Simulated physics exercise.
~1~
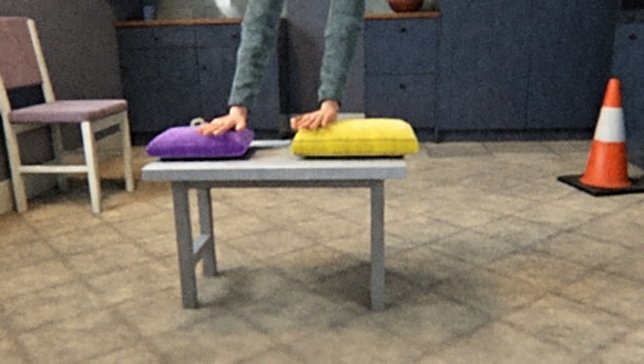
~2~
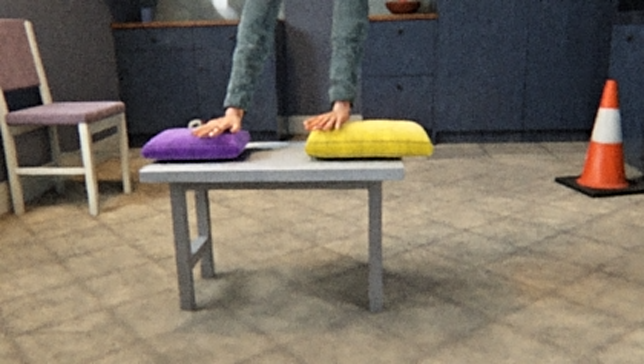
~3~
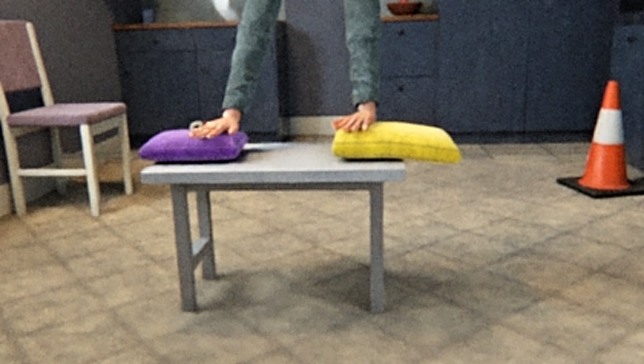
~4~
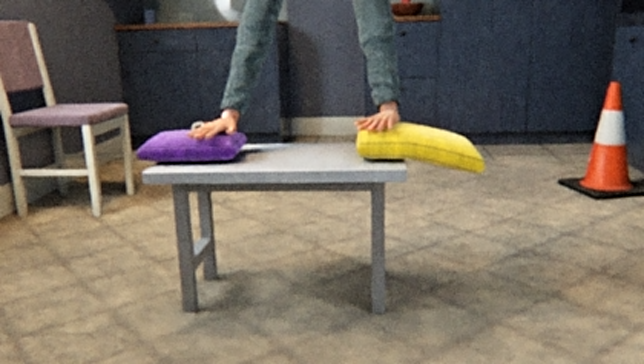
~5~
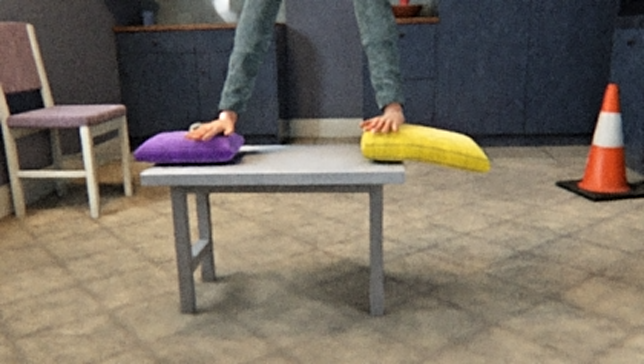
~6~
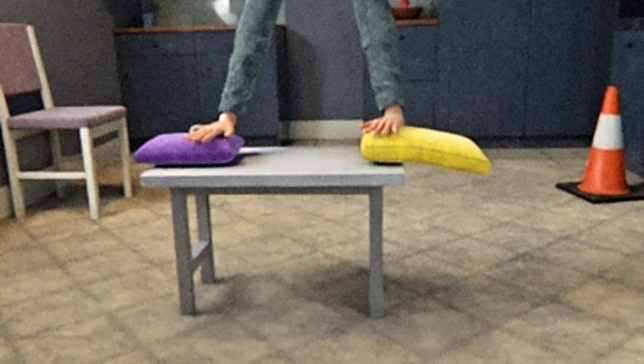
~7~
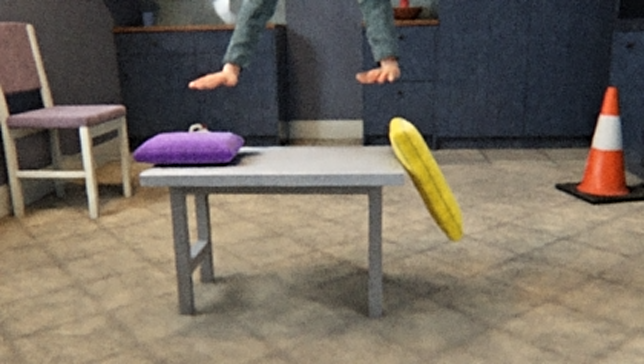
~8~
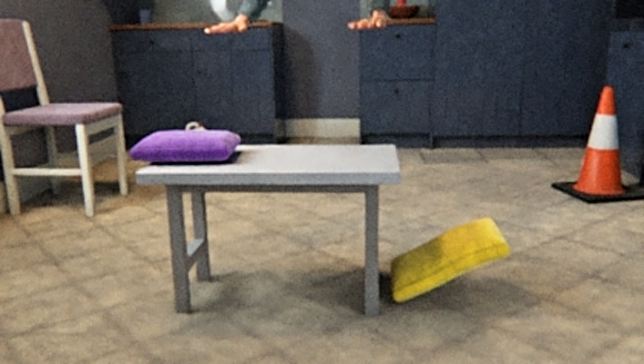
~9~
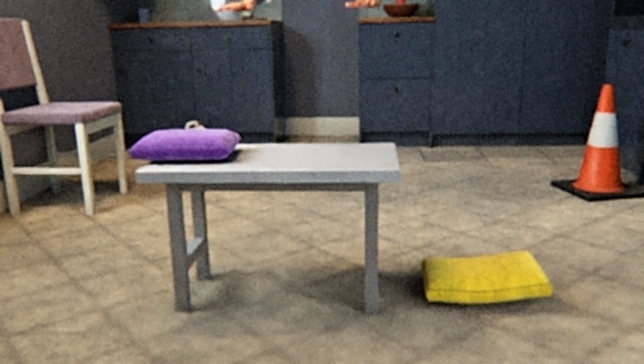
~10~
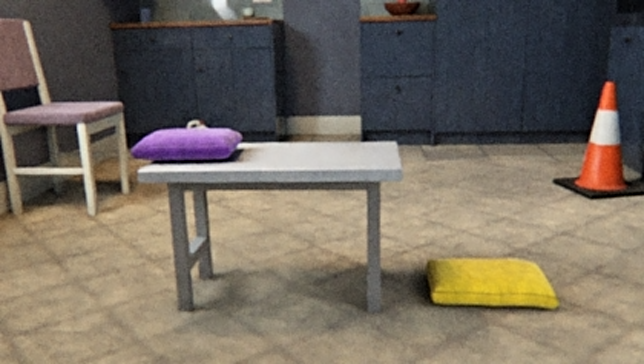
In this clip, two hands slide a purple sack slightly left and a yellow pillow right on a small bench until the pillow overhangs the edge. The hands lift away, and the pillow tips off and lands on the floor while the sack stays on top.
